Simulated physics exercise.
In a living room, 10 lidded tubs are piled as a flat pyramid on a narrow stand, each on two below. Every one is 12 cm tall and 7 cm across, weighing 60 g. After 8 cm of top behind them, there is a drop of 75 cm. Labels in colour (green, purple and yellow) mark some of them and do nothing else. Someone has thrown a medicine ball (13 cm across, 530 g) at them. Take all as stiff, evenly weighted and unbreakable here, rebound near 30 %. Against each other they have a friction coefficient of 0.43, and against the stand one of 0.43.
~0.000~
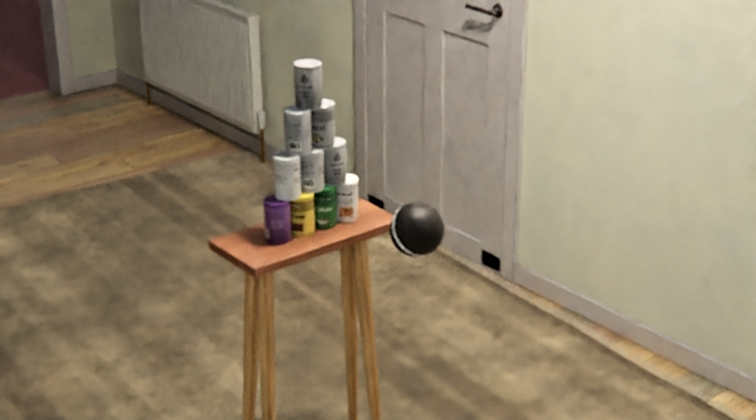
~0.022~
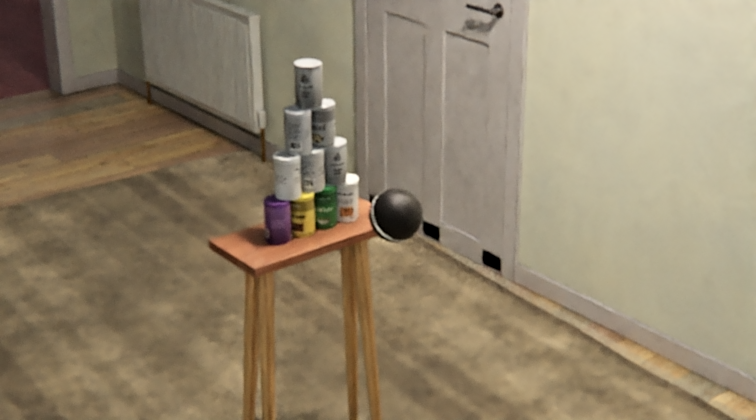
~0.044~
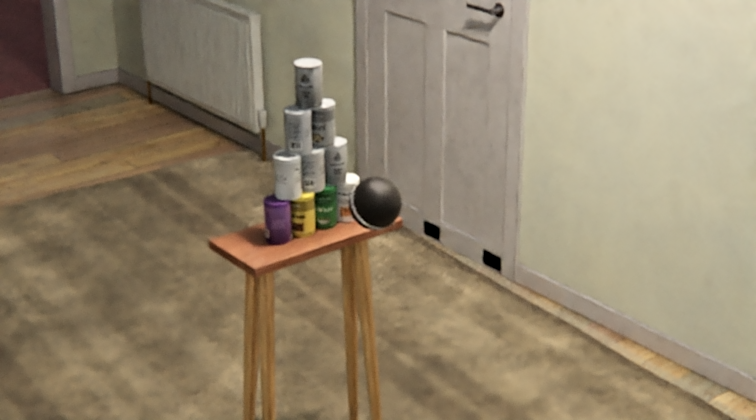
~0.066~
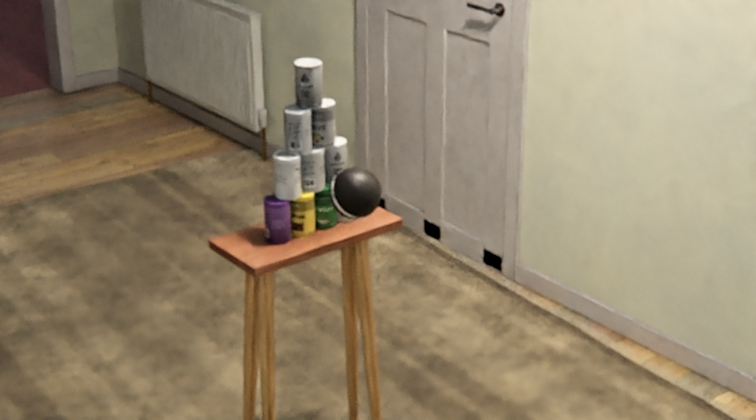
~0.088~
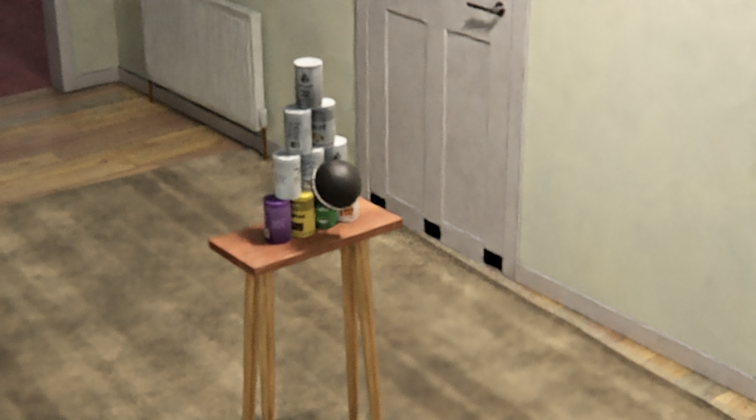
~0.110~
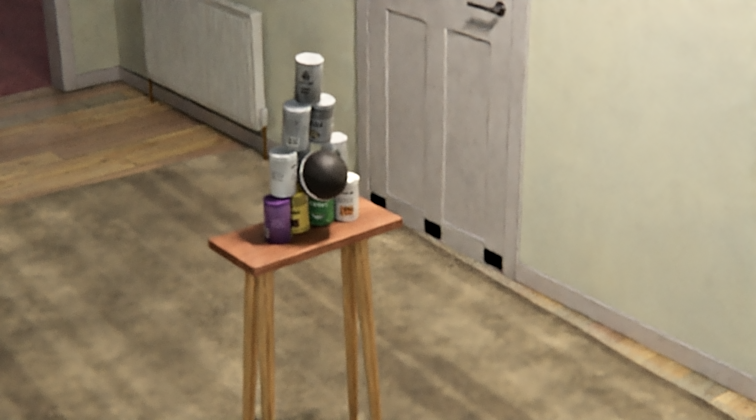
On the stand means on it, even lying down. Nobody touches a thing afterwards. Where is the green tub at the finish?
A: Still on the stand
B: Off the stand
The answer is B.
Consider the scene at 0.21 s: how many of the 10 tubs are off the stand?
By then 0.
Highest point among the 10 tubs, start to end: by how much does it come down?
By about 36 cm, start to end.
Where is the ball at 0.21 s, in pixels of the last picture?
At about (286, 147).
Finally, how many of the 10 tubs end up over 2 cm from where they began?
Answer: 8.
By 0.21 s, ball still moving; none of the 10 tubs off the stand, 9 disturbed; green tub tilted 23°; yellow tub tilted 30°.
By 0.40 s, ball still moving; 5 of the 10 tubs off the stand; green tub tilted 47°, 25 cm lower; yellow tub tilted 72°, 26 cm lower.
By 0.65 s, ball still moving; 7 of the 10 tubs off the stand; green tub tilted 66°, 68 cm lower; yellow tub on its side.
By 0.91 s, ball still moving; 8 of the 10 tubs off the stand; green tub on its side; yellow tub on its side.
When it is over (1.0 s), ball rolling away; 8 of the 10 tubs off the stand; green tub on its side; yellow tub on its side; purple tub unmoved. In pixels of the last frame, middles, green tub near (292, 272).
